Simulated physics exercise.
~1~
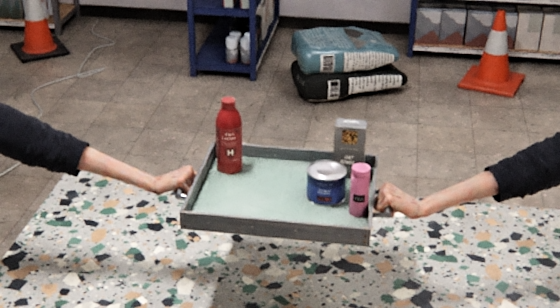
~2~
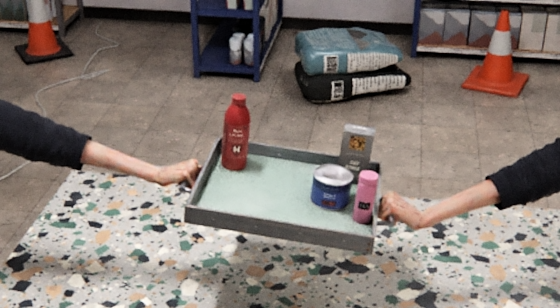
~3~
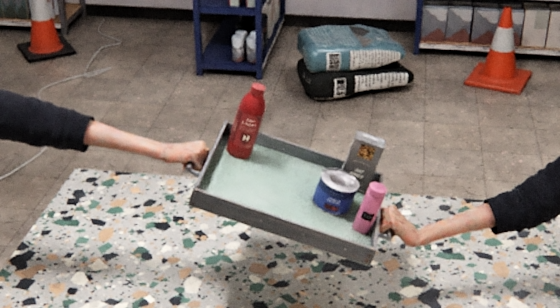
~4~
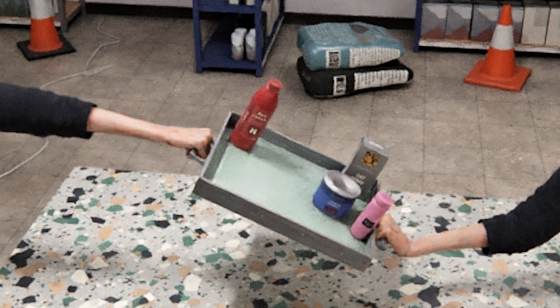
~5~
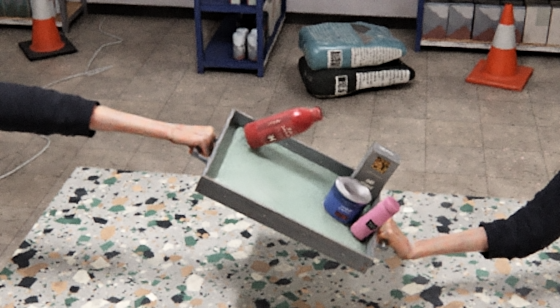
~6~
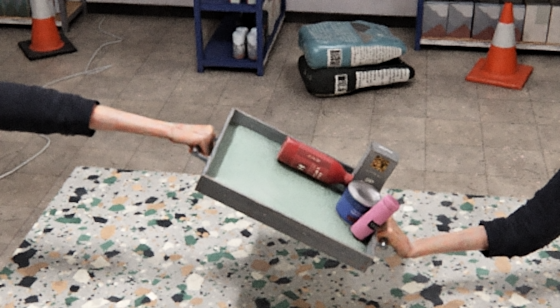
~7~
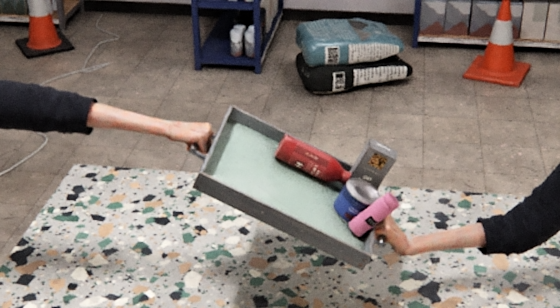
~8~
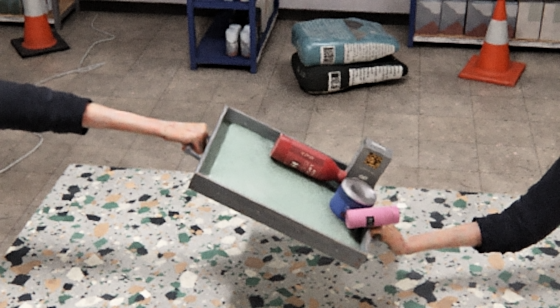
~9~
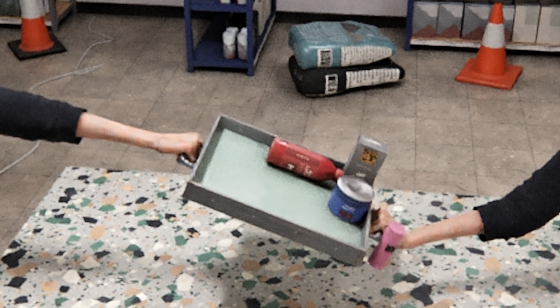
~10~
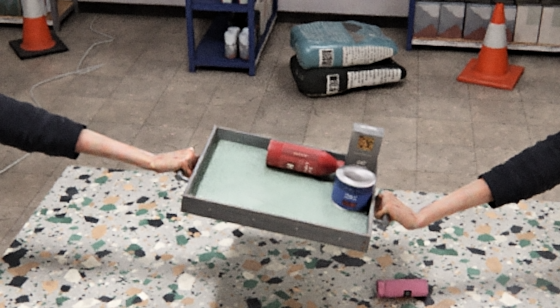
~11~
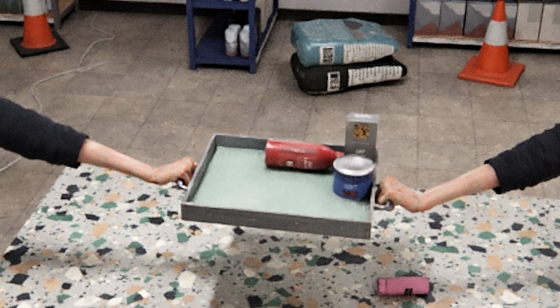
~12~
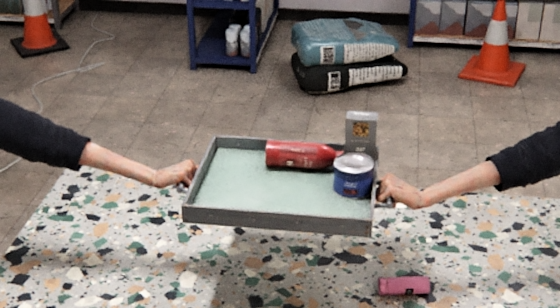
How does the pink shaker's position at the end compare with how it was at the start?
At the start the pink shaker stands upright on the tray, but at the end it lies on its side on the speckled surface below.
